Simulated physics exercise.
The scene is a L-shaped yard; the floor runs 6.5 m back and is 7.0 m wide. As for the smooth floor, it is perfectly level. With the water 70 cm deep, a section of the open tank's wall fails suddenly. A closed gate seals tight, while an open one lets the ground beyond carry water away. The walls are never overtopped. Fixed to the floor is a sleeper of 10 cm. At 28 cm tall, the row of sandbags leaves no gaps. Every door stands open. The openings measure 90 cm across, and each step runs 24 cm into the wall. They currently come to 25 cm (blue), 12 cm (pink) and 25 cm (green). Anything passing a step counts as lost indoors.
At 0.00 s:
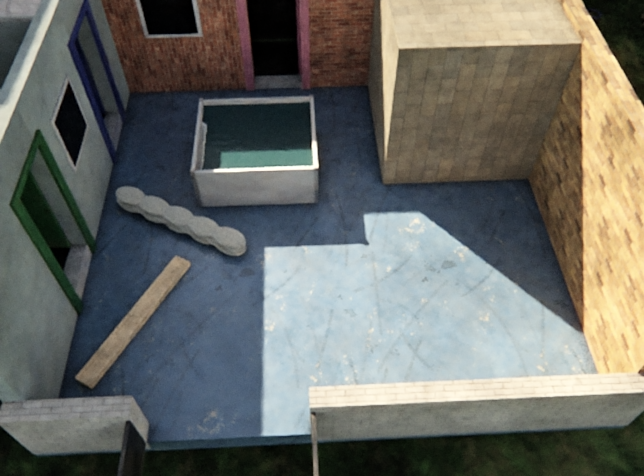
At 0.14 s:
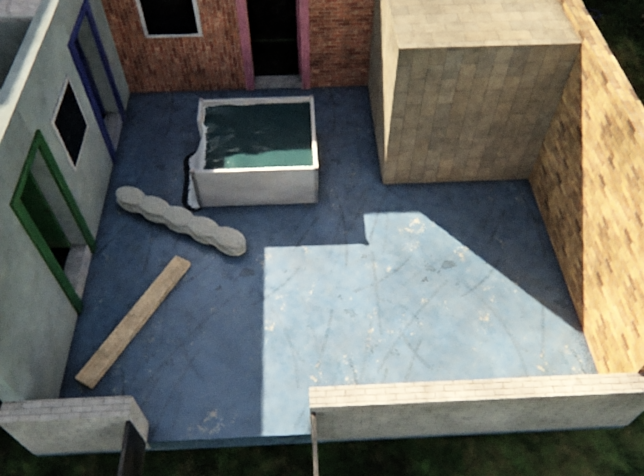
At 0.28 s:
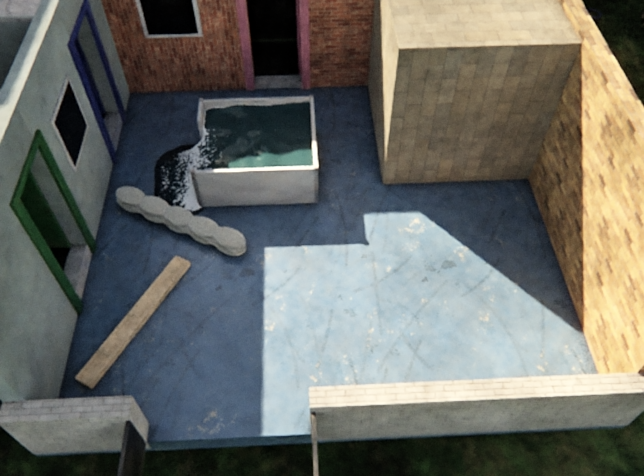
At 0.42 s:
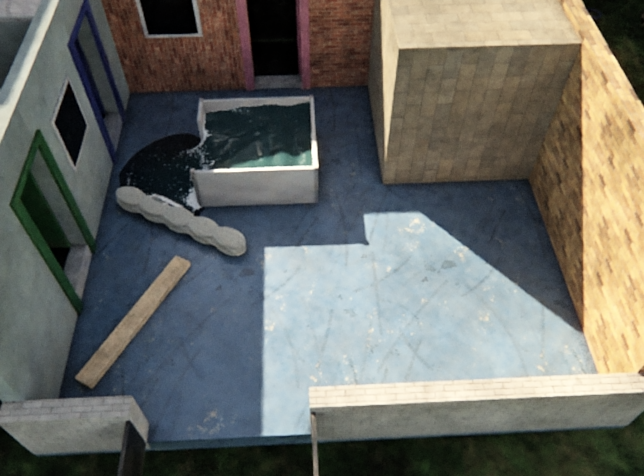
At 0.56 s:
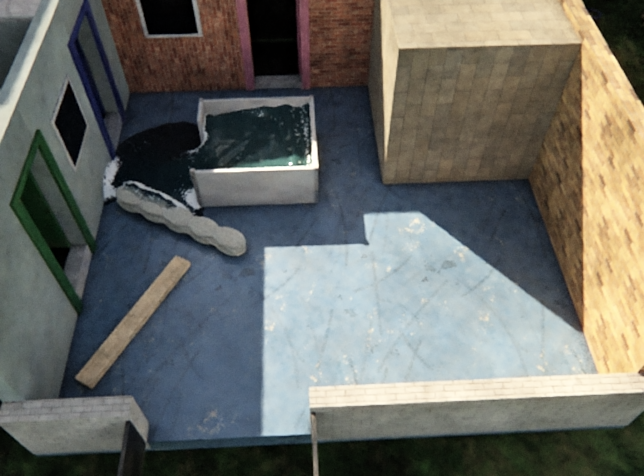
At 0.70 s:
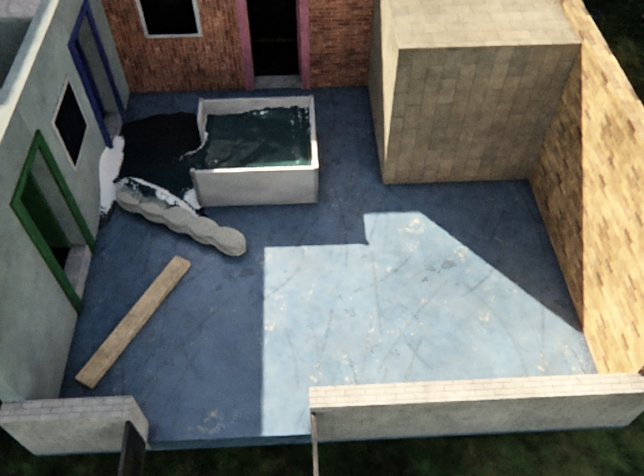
Dark water burst out of the left side of a white-walled open tank in a blue-floored yard, spread to the row of sandbags, and ran on foaming to the wall on the left.
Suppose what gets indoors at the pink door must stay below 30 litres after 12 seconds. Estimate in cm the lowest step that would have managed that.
A height of about 8.5 cm would have managed it.
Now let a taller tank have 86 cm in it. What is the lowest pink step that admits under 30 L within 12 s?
Around 10.5 cm high.
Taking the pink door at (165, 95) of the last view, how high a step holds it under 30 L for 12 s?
Something near 29 cm.
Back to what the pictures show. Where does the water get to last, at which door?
The pink door.
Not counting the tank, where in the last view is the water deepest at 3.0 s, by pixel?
Look close to (131, 93).
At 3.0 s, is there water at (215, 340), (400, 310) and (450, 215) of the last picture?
Point by point: Bone dry, then bone dry, then bone dry.
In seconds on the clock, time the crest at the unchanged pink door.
Peak time: Around 8.0 s.
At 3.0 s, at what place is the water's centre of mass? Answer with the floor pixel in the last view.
The water's centre is at about (201, 168).
After 1.4 s water covers 15 % of the floor, deepest (51 cm) near (112, 175); it has not reached the pink door.
After 3.0 s water covers 45 % of the floor, deepest (34 cm) near (131, 93); 8 cm at the pink door, 0 litres in over its 12 cm step.
After 12.0 s water covers 95 % of the floor, deepest (10 cm) near (122, 131); 8 cm at the pink door, 5 litres in over its 12 cm step.
At the pink door as built, the water arrived by 2.3 s and peaked near 14 cm at 7.8 s.
With a step of 7.5 cm, 39 litres would have come in within the 12 s; with 10.5 cm, 12 litres. So under 30 litres takes about 8.5 cm.
